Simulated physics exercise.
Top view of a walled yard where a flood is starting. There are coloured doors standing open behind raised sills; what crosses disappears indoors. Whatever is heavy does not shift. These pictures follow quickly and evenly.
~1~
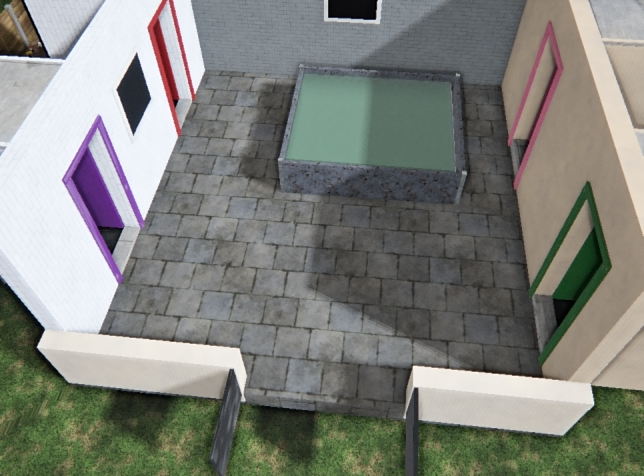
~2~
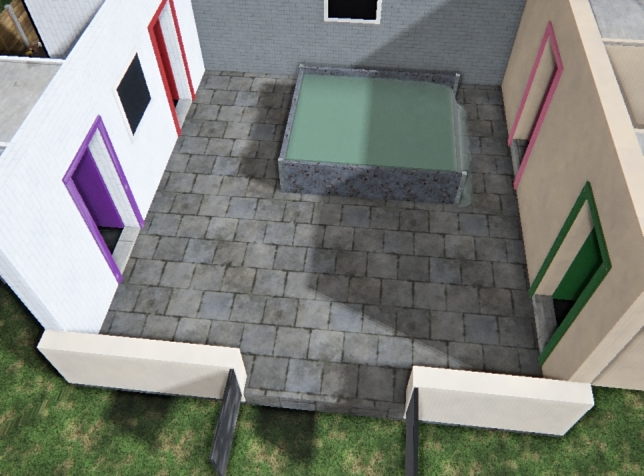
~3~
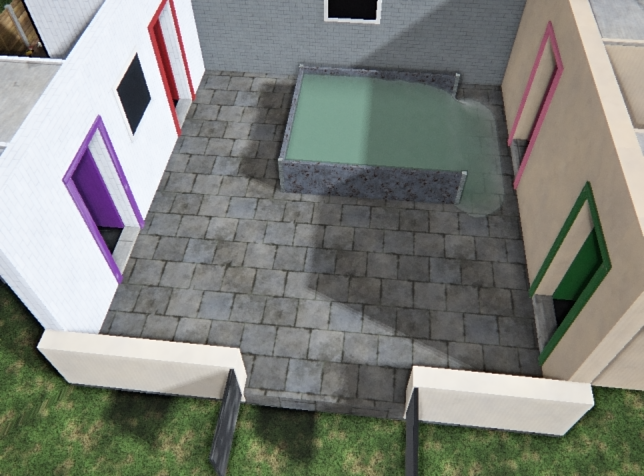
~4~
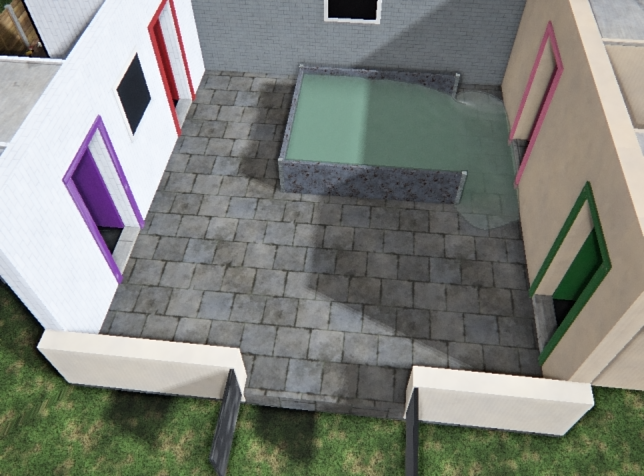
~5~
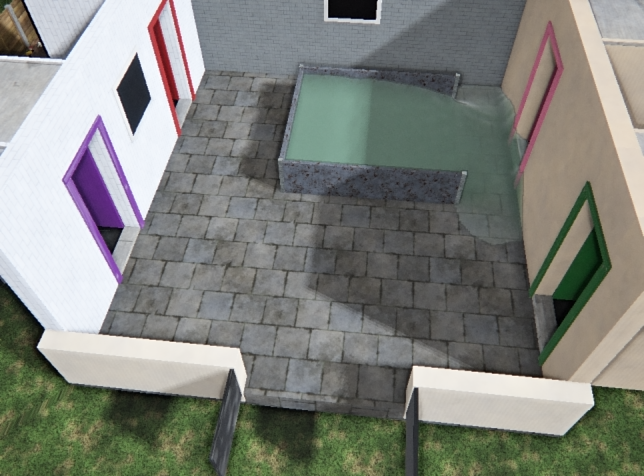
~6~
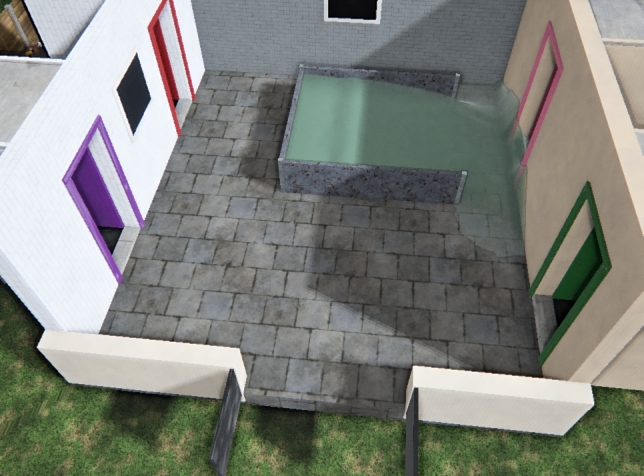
Green water pouring out through the open right side of a stone tank and spreading across the paved yard to the right-hand wall.
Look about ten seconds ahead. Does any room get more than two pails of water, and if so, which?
In order: Purple door: Over the line on that one; red door: Over the line on that one; pink door: Over the line on that one; green door: Not over the line on that one.
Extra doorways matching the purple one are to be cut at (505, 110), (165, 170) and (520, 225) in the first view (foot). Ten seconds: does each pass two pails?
Door by door: Ends up above, ends up below, ends up above.
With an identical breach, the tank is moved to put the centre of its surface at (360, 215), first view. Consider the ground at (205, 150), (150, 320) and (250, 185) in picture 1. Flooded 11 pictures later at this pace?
As listed: Untouched, untouched, untouched.
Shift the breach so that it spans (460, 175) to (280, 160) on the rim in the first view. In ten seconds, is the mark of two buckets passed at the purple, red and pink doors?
I'd say the purple one crosses the line, the red one stays shy of the line and the pink one stays shy of the line.
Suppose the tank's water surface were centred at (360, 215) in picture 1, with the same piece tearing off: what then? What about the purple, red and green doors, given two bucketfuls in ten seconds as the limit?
Afterwards, purple overshoots; red overshoots; green overshoots.
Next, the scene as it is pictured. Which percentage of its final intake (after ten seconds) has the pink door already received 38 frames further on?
About 100 %.
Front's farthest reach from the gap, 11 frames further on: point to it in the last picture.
The farthest wet spot is near (545, 404).
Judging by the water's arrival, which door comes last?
My answer: The door marked purple.
A moment on, water covers 15 % of the floor; the purple door not reached, the red door not reached, the pink door far over two buckets in, the green door wet at the sill, nothing in.
Next, water covers 30 % of the floor; the purple door not reached, the red door not reached, the pink door far over two buckets in, the green door wet at the sill, nothing in.
Then, water covers 45 % of the floor; the purple door not reached, the red door wet at the sill, nothing in, the pink door far over two buckets in, the green door wet at the sill, nothing in.
Later, water covers 85 % of the floor; the purple door wet at the sill, nothing in, the red door over two buckets in, the pink door far over two buckets in, the green door under two buckets in.
In the end, water covers 95 % of the floor; the purple door over two buckets in, the red door over two buckets in, the pink door far over two buckets in, the green door under two buckets in.
